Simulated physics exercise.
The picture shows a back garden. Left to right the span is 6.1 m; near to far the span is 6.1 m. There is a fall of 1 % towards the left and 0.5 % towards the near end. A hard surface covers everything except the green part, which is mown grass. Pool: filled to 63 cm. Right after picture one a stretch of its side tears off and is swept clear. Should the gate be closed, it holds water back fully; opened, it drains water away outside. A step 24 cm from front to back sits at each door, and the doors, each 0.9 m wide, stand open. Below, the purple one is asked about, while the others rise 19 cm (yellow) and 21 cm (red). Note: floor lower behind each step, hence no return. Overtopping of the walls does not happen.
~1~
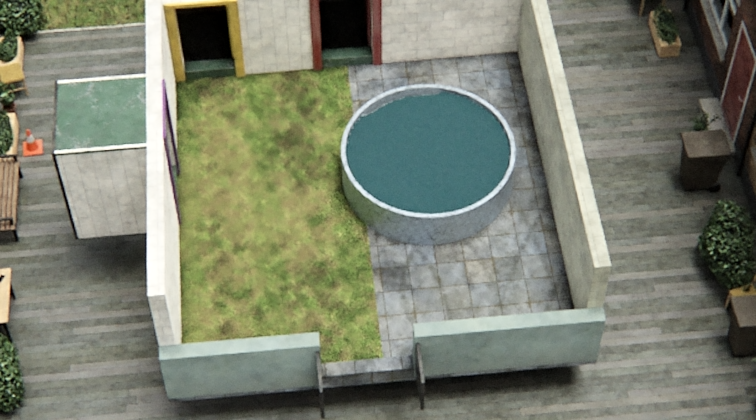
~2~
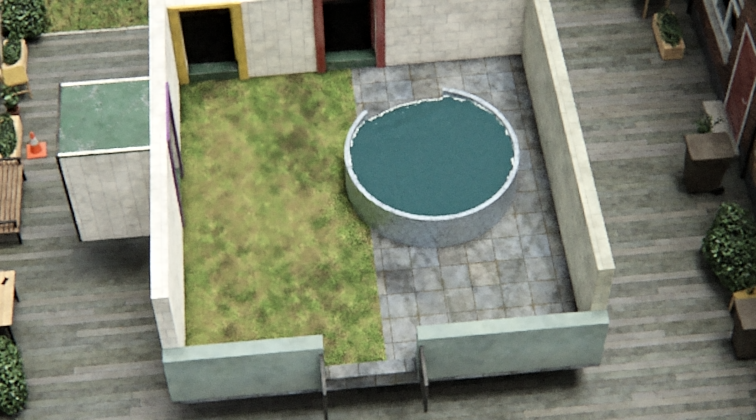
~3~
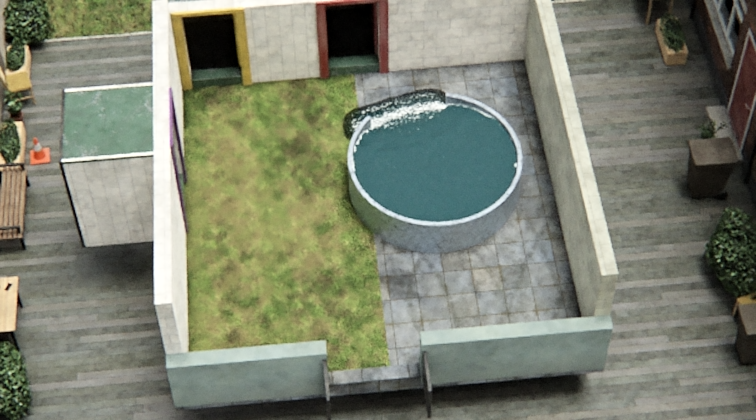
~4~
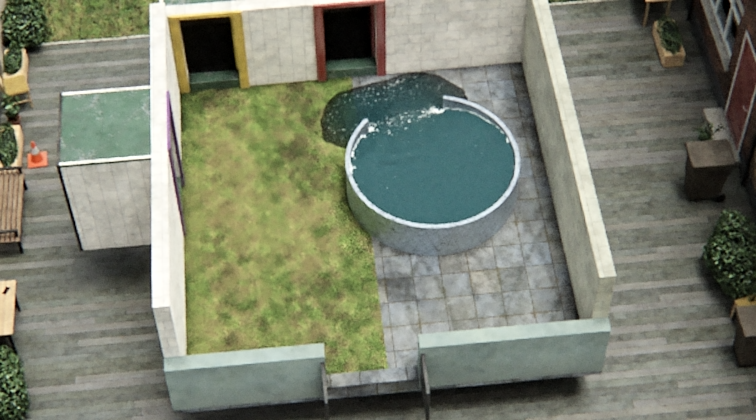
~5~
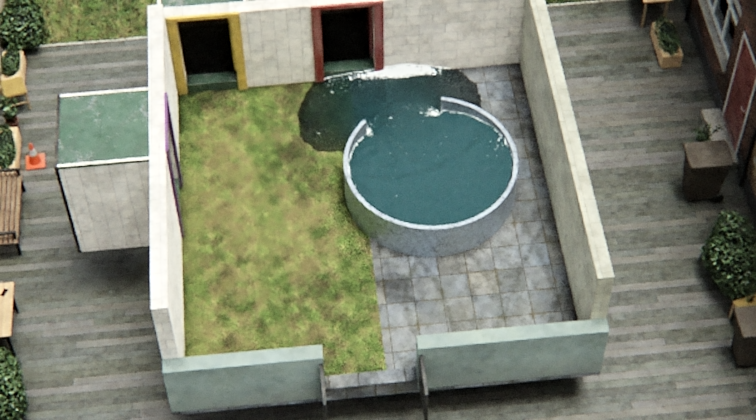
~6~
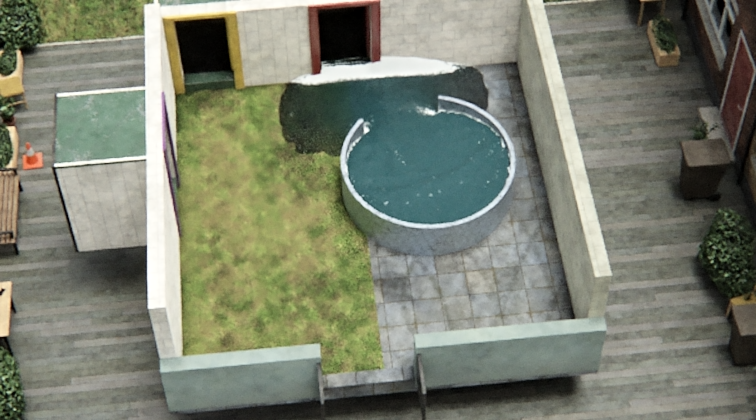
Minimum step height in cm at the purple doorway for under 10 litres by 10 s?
Roughly 10 cm.
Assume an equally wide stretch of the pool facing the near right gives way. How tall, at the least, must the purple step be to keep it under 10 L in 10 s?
About 8.0 centimetres.
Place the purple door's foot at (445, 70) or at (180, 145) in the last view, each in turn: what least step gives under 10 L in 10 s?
Roughly 26 cm, then roughly 20 cm.
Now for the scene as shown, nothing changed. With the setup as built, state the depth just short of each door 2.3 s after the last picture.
Lab note, cm: Purple 5; yellow 18; red 31.
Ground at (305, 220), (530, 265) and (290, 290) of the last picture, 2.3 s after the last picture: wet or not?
Point by point, the first is spared, the second spared and the third spared.
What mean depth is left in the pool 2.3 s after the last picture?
Average depth: Approx. 31 cm.
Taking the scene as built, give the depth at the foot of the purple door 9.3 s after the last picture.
9.5 cm.
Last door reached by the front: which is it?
The answer is the purple one.
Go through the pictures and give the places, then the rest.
The first picture shows the pool at (428, 151) is whole and still, 63 cm deep; the purple door at (171, 157) is dry.
In the second picture, water pours out on the far side and has run 0.3 m, to a hidden place; about 7 cm deep outside, 63 cm at the back.
In the third picture, water pours out on the far side and has run 0.7 m, to (350, 116); about 10 cm deep outside, 63 cm at the back.
In the fourth picture, the front is at (342, 96), 1.2 m from the gap on the far side; 2.5 m2 of floor is wet, 63 cm left at the back.
In the fifth picture, the gap is on the far side, the front 1.7 m out at (321, 82); the back of the pool holds 63 cm.
In the sixth picture, the front is at (291, 83), 2.0 m from the gap on the far side; 4.5 m2 of floor is wet, 63 cm left at the back; the purple door at (171, 169), 4.0 m from the gap, is still 2.4 m from the nearest water.
Then, 0.7 s after the last picture water covers 20 % of the floor, deepest (44 cm) near (390, 79); it has not reached the purple door.
Then, 2.3 s after the last picture water covers 40 % of the floor, deepest (32 cm) near (379, 80); 5 cm at the purple door, 0 litres in over its 25 cm step.
Then, 9.3 s after the last picture water covers 95 % of the floor, deepest (16 cm) near (184, 388); 10 cm at the purple door, 0 litres in over its 25 cm step.
At the purple door as built, the water peaked near 13 cm, 3.3 s after the last picture.
With a step of 8.5 cm, 23 litres would have come in within the 10 s; with 11.5 cm, 2 litres. So under 10 litres takes about 10 cm.
